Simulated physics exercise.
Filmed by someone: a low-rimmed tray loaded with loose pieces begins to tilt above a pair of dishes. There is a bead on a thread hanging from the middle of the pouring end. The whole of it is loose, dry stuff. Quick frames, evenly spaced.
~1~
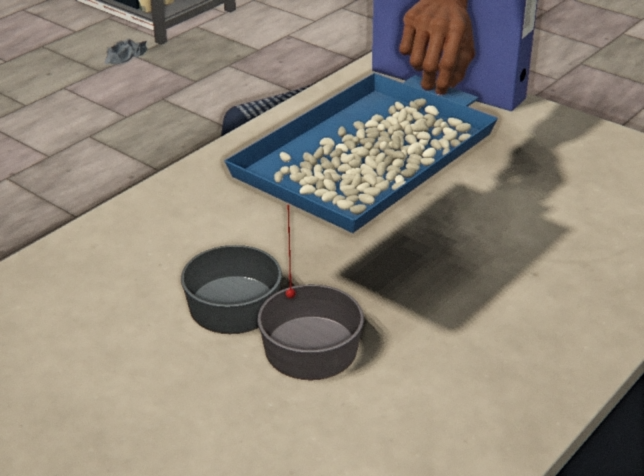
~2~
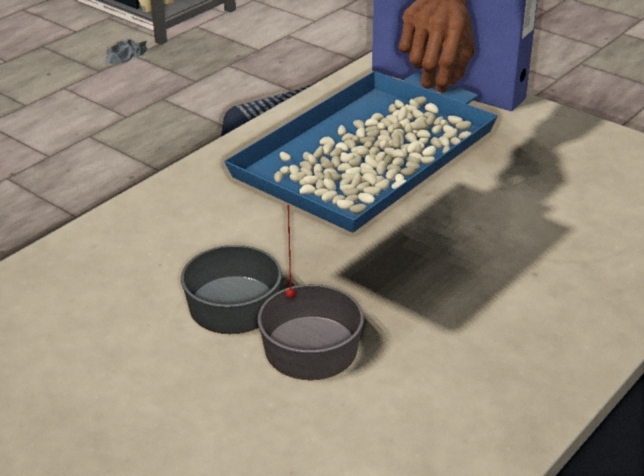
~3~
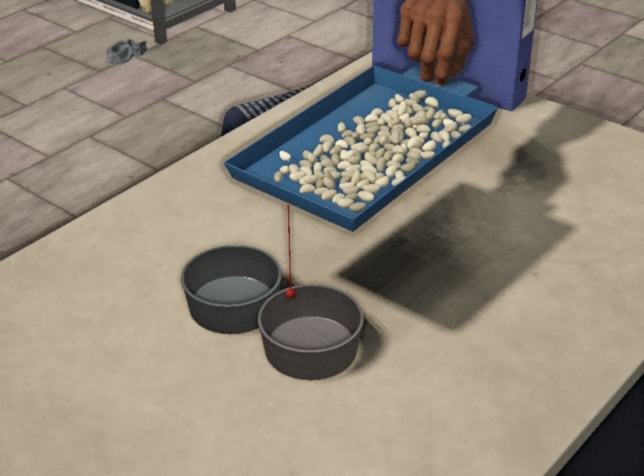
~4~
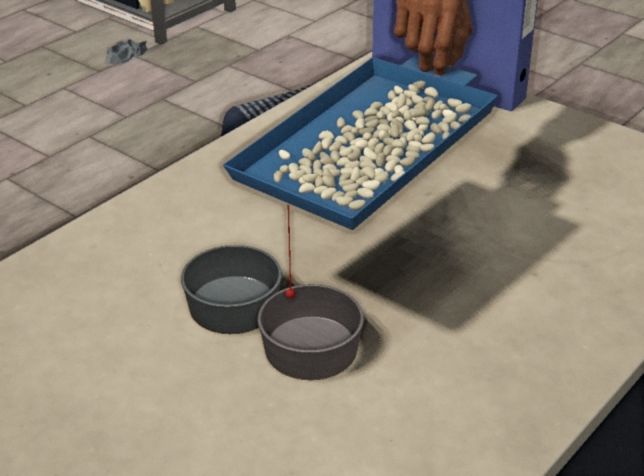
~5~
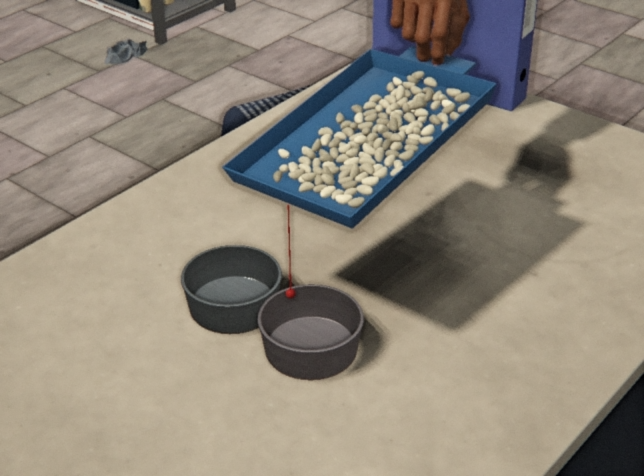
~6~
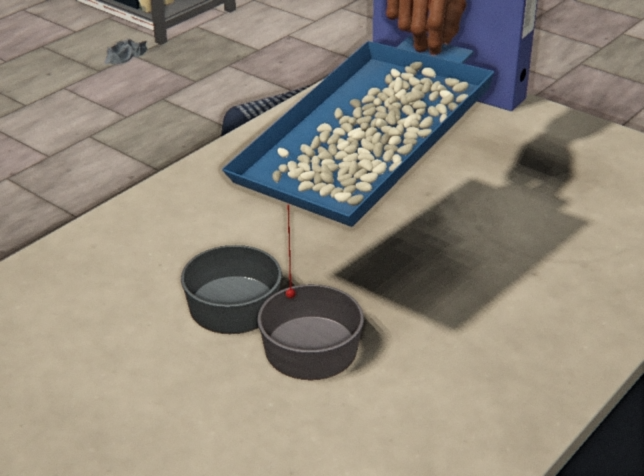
A blue tray of white beans tilts slightly toward its left corner above two dishes.
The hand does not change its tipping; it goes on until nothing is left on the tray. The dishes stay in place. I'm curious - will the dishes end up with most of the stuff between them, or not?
Yes, more than half of it.
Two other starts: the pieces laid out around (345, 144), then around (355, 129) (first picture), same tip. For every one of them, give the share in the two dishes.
About 70 % and 70 %.
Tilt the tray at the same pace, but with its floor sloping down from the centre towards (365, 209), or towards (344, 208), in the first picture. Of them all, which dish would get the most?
Result - first place: The right side, second place: The right side.
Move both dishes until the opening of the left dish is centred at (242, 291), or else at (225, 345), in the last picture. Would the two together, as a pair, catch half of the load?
Well, in excess of half at the first spot and not up to half at the second.
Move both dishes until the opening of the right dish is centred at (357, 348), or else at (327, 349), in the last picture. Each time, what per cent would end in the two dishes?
Roughly 20 per cent, and 60 per cent.
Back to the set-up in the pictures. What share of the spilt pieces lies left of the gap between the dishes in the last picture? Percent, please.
100 per cent, about.
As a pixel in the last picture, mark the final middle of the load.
Resting centre, last frame: Roughly (227, 308).
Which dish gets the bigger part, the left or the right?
Result: More in the left side.
Just after the last frame, tray tipped steeply; almost all on the tray; just a few in the left dish; just a few in the air.
A moment on, tray tipped right over; roughly a third on the tray; roughly a third in the left dish; just a few outside both; roughly a third in the air.
Further on, tray tipped past a quarter turn; the larger part in the left dish; roughly a quarter outside both.
When it is over, tray tipped past a quarter turn; not one in the right dish; the larger part in the left dish; roughly a quarter outside both.
